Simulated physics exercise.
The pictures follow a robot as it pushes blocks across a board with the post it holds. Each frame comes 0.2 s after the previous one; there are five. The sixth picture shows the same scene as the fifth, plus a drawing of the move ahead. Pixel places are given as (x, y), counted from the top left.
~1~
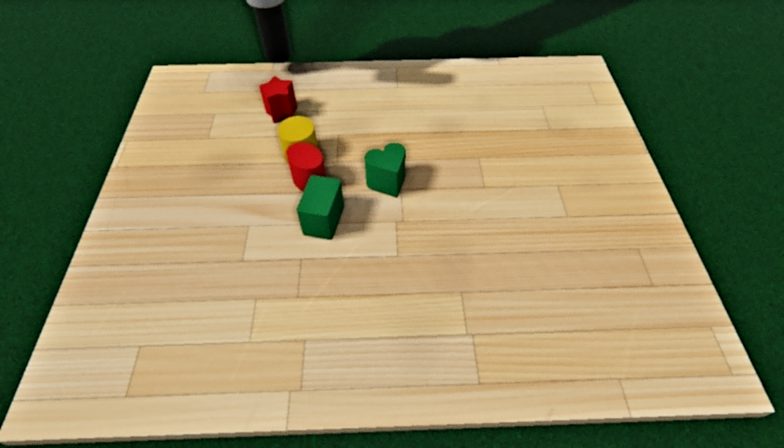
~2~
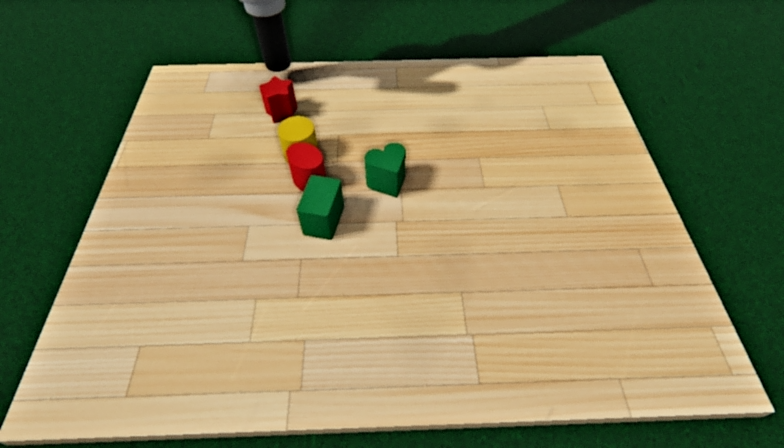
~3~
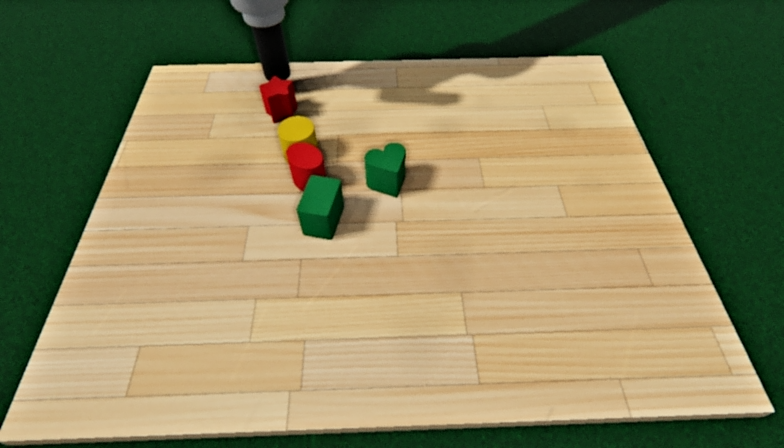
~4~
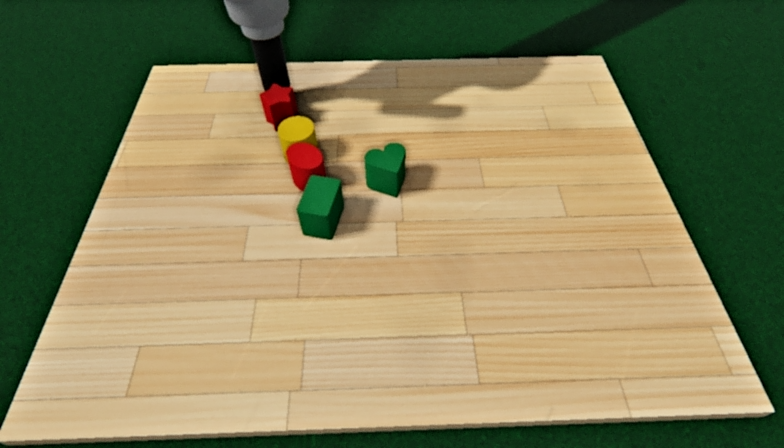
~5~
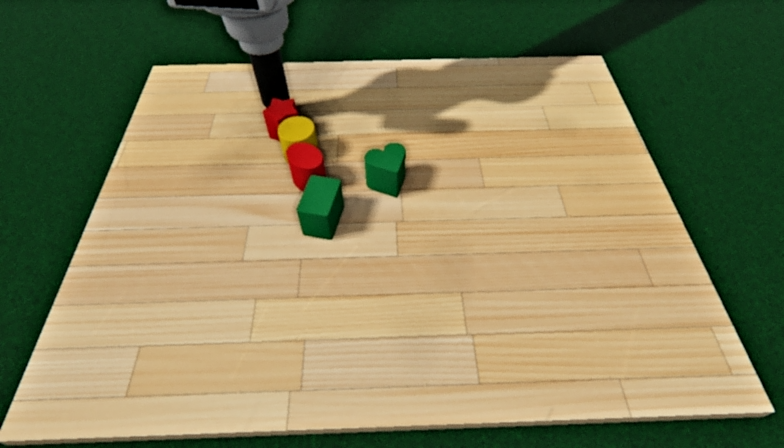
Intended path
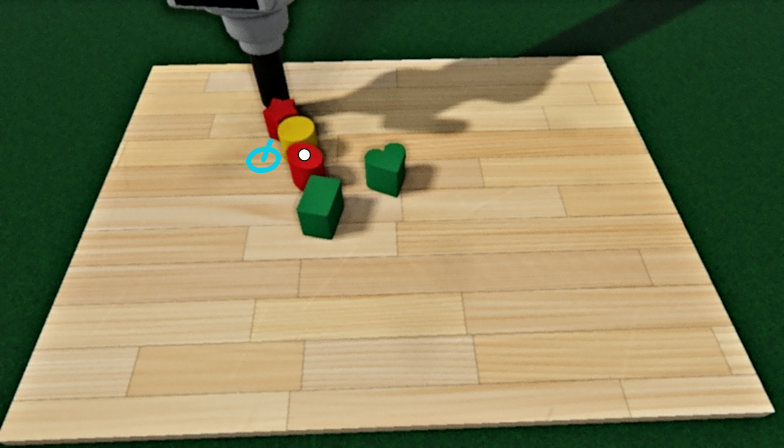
A robotic arm with a black tip moved down from the top edge of a wooden board and pushed the red star block a short way toward the yellow round block, while the other blocks stayed still.
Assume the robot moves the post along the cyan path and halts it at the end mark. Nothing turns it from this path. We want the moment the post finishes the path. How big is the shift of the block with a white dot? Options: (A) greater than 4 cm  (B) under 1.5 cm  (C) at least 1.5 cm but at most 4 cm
C - at least 1.5 cm but at most 4 cm.
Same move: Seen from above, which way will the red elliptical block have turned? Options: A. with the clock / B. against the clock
Choice A: With the clock.
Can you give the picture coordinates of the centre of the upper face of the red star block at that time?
Put as a pixel place, it's (281, 147).
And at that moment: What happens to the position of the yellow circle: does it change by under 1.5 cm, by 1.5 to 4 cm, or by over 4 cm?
Distance: Between 1.5 and 4 cm.
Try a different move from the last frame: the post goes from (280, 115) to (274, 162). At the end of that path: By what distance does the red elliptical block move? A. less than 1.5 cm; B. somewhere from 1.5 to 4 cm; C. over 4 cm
The correct letter is B.
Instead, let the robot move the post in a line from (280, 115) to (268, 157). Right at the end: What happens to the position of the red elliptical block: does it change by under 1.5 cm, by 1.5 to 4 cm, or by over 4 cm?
Result: 1.5-4 cm.
Path on the board, from (280, 115) to (264, 160); the dot is on the red elliptical block.
On the path given first. Halfway along, post (268, 124); red star block (275, 127), turned 35° anticlockwise; yellow circle (304, 135); red elliptical block (313, 162), turned 15° clockwise; green rectangular block (320, 198).
At the end, post (260, 147); red star block (281, 147), turned 80° anticlockwise; yellow circle (312, 137); red elliptical block (320, 165), turned 40° clockwise; green rectangular block (320, 201).
